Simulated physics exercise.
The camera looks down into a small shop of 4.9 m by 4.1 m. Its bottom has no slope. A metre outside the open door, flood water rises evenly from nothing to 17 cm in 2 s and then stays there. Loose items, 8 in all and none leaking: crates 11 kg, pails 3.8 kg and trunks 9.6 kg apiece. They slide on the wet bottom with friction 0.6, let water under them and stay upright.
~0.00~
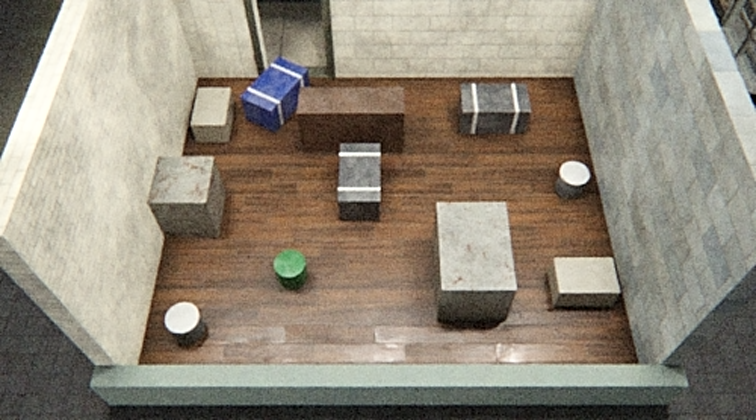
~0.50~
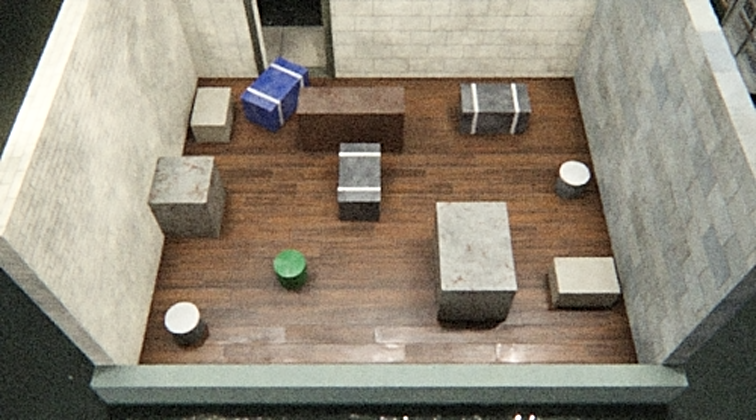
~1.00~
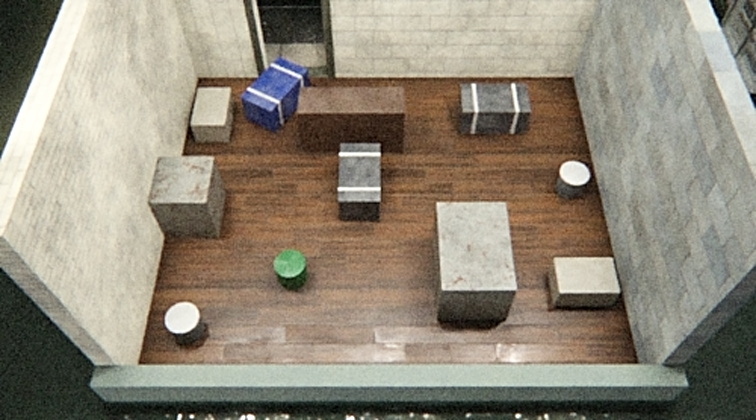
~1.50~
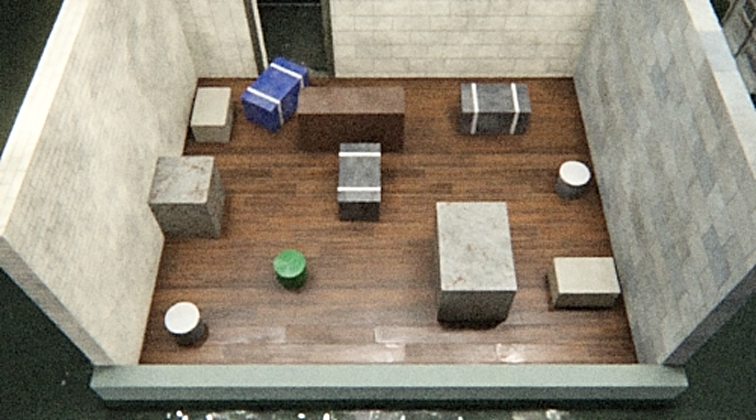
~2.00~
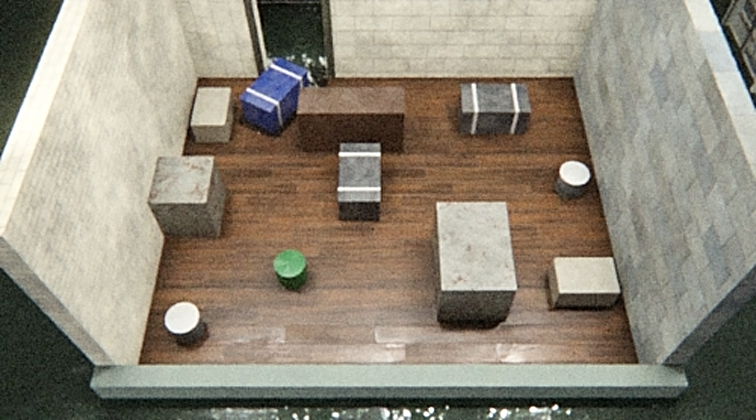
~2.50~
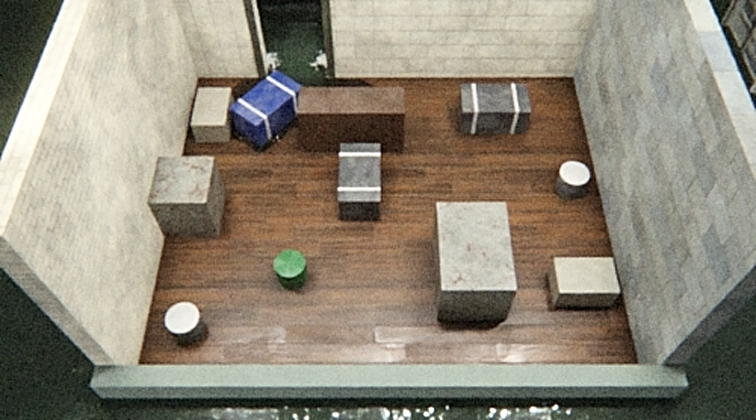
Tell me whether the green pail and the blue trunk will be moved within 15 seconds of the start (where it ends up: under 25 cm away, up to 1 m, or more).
Green pail gets carried off, blue trunk gets carried off.
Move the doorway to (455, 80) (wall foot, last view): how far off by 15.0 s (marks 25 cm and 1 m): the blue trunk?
Then the blue trunk stays put.
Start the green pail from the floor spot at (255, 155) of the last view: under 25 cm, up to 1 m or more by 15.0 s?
It gets carried off.
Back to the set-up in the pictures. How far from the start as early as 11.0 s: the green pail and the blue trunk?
Roughly 60 and 250 cm by then.
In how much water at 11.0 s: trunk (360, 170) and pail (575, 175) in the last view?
Roughly 2 and 3 cm.
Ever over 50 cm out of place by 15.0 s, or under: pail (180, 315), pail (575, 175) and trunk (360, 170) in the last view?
In that order: Over, less, less.
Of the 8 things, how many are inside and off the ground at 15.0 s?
I count 8.
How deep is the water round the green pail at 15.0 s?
About 6 cm.
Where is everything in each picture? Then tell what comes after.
The green pail at (290, 263), on the bottom; the blue trunk at (275, 83) rests on the ground; 0.0 m2 under water; 0 of 8 have shifted, in the first frame.
The green pail at (290, 263) rests on the ground; the blue trunk at (275, 83), on the bottom; water covers 0.0 m2; 0 of 8 have shifted, in the second frame.
The green pail at (290, 263), on the bottom; the blue trunk at (275, 83), on the bottom; 0.0 m2 under water; 0 of 8 have shifted, in the third frame.
The green pail at (290, 263) rests on the ground; the blue trunk at (275, 83), on the bottom; 0.0 m2 under water; 0 of 8 have shifted, in the fourth frame.
The green pail at (290, 263) rests on the ground; the blue trunk at (274, 84) rests on the ground; water covers 0.1 m2; 0 of 8 have shifted, in the fifth frame.
The green pail at (290, 263), on the bottom; the blue trunk at (267, 97), on the bottom, 25 cm from its start; 1.3 m2 under water; 1 of 8 have shifted, in the sixth frame.
After 3.5 s the green pail is near (290, 263), 0.0 m from its start, aground; the blue trunk is near (257, 135), 0.9 m from its start, aground; 0 afloat.
After 6.8 s the green pail is near (292, 275), 0.1 m from its start, aground; the blue trunk is near (283, 237), 2.2 m from its start, aground; 1 afloat.
After 11.0 s the green pail is near (314, 310), 0.6 m from its start, afloat; the blue trunk is near (301, 272), 2.7 m from its start, afloat; 5 afloat.
After 15.0 s the green pail is near (487, 329), 2.1 m from its start, afloat; the blue trunk is near (399, 233), 2.6 m from its start, afloat; 8 afloat.
